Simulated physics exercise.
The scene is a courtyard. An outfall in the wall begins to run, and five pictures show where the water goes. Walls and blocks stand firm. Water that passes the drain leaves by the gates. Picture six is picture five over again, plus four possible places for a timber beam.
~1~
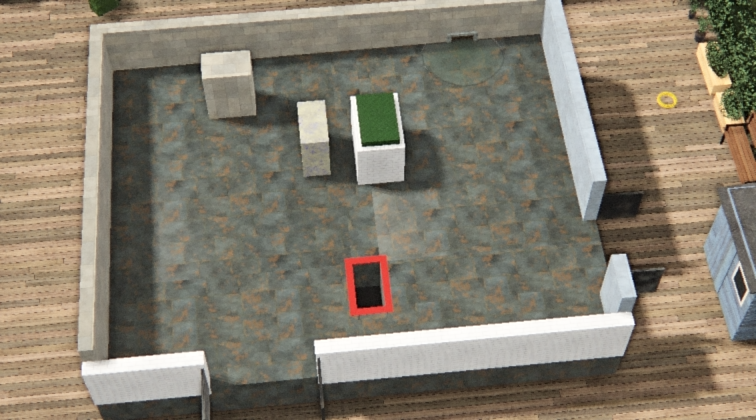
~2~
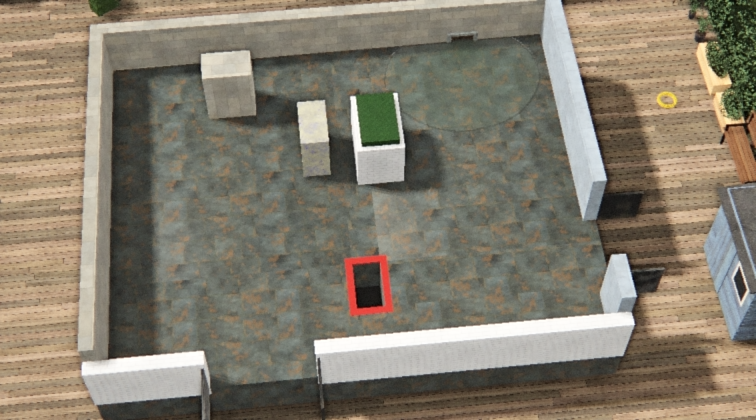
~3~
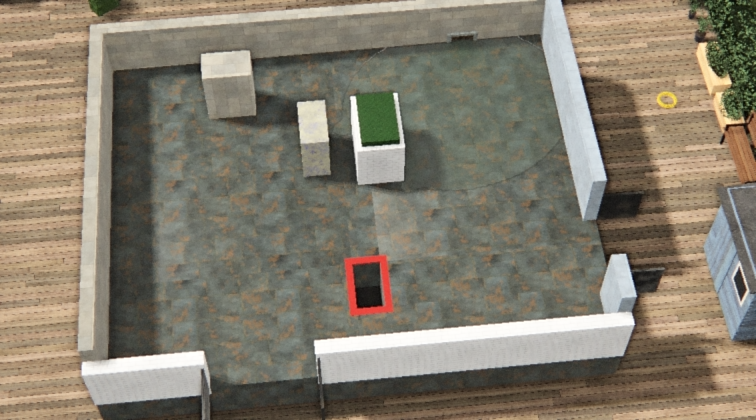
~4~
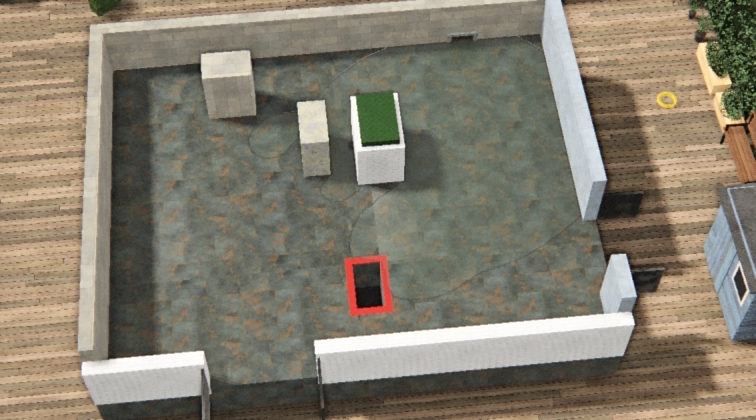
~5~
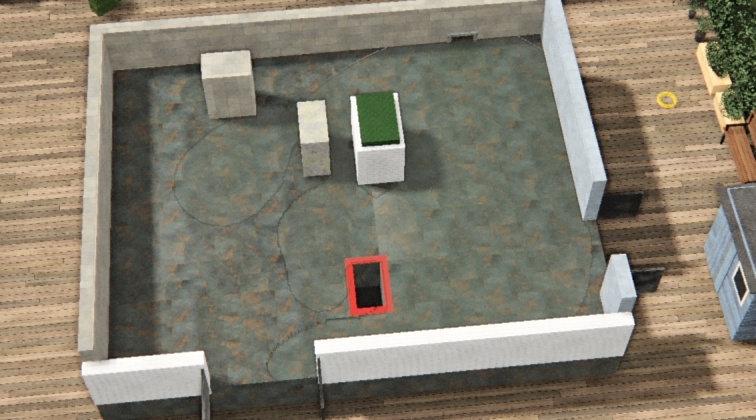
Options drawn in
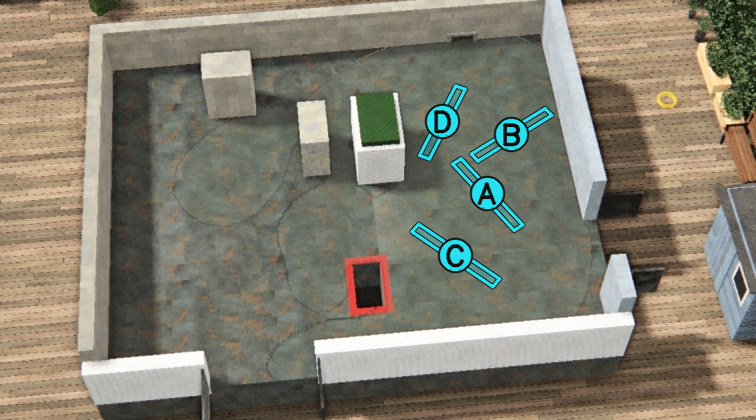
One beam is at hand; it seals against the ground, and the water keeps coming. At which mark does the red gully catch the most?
Go for B.
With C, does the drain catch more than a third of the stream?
No.
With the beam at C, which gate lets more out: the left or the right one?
The left one.
On the marked copy, A from (456, 161) to (518, 227); B from (474, 157) to (548, 111); C from (415, 228) to (496, 282); D from (424, 157) to (460, 87).
Choosing A, about 18 % of the stream runs into the red gully, about 80 % out by the gates.
Choosing B, about 26 % of the stream runs into the red gully, about 71 % out by the gates.
Choosing C, about 17 % of the stream runs into the red gully, about 80 % out by the gates.
Choosing D, about 18 % of the stream runs into the red gully, about 80 % out by the gates.
